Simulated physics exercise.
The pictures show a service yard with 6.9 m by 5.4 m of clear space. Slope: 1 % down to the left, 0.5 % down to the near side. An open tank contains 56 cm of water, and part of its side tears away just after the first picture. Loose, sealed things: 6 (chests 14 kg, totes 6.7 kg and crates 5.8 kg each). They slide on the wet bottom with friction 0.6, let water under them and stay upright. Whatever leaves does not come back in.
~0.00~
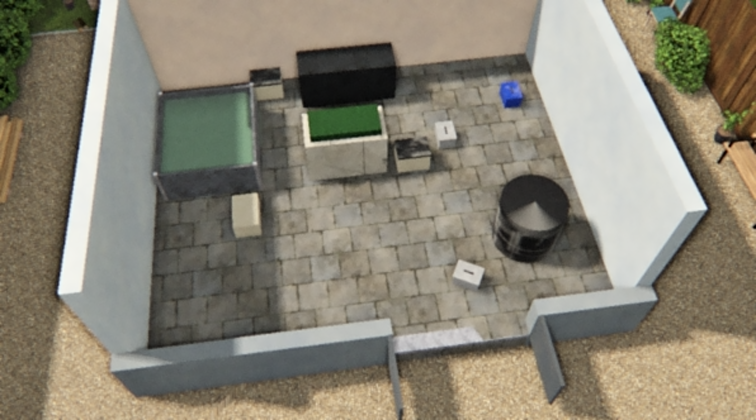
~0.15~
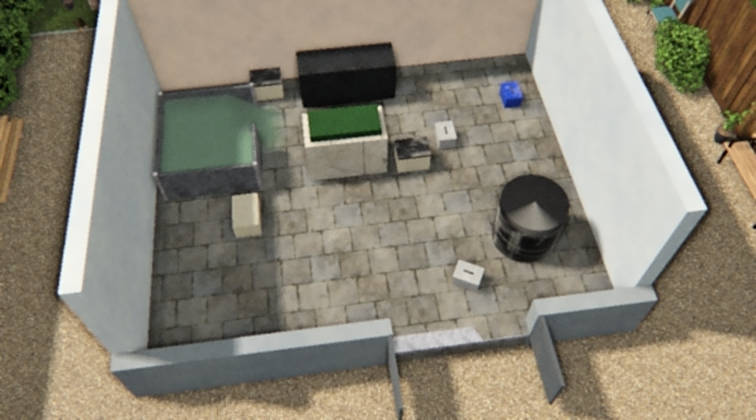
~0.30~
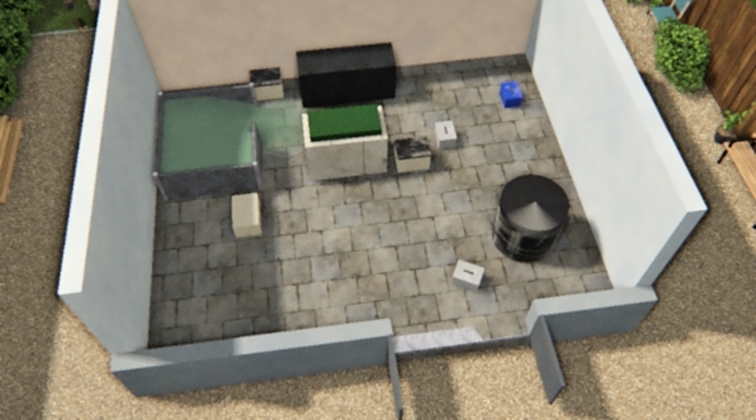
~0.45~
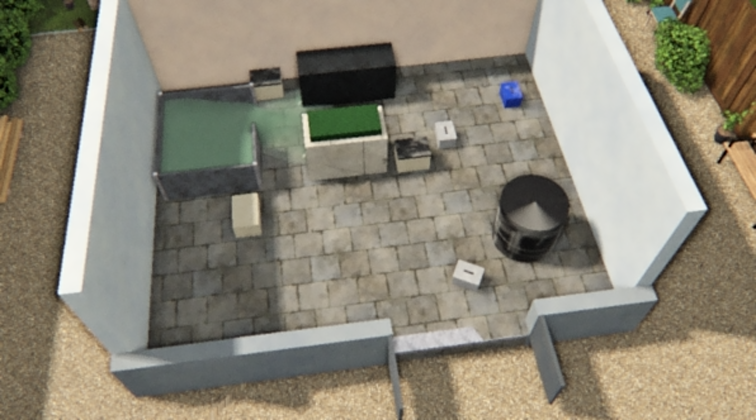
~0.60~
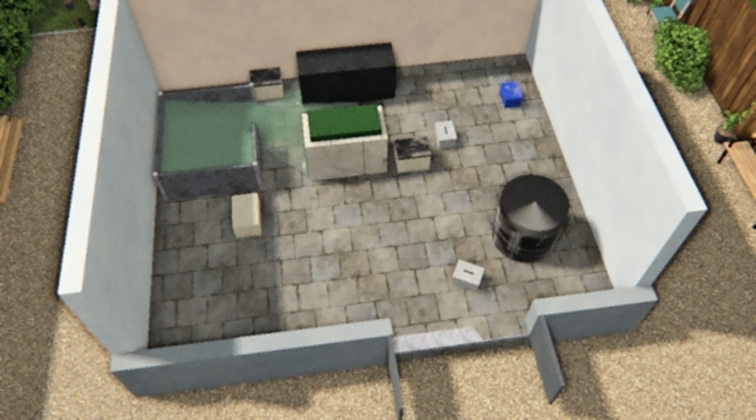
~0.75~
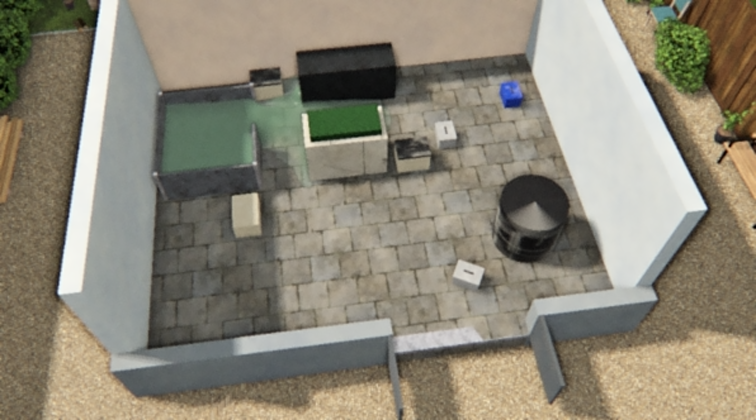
Green water spreads from an open tank across the paving while the surrounding objects stay still.
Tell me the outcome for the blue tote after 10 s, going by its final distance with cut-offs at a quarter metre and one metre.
The blue tote is carried well off.
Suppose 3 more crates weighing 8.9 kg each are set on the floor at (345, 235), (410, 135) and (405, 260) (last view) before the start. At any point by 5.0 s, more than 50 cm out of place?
In turn: Short of it, over, under.
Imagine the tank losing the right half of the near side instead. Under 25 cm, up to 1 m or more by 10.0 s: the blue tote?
Well, the blue tote keeps its spot.
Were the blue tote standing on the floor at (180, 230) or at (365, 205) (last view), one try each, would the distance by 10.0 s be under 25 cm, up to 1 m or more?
One try each gives this: It remains roughly in place, then it remains roughly in place.
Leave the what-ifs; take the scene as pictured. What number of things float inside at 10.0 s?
2 at that moment.
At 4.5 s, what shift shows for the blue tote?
It is about 60 cm out of place by then.
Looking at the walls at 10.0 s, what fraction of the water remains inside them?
Close to 98 in a hundred parts remain.
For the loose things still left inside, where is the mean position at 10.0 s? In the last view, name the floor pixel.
At about (366, 188).
After 2.0 s the blue tote is near (527, 88), 0.3 m from its start, aground; 0 of 6 are out; 0 afloat.
After 4.5 s the blue tote is near (521, 64), 0.6 m from its start, afloat; 0 of 6 are out; 3 afloat.
After 7.0 s the blue tote is near (457, 60), 1.2 m from its start, aground; 0 of 6 are out; 2 afloat.
After 10.0 s the blue tote is near (431, 86), 1.5 m from its start, afloat; 0 of 6 are out; 2 afloat.
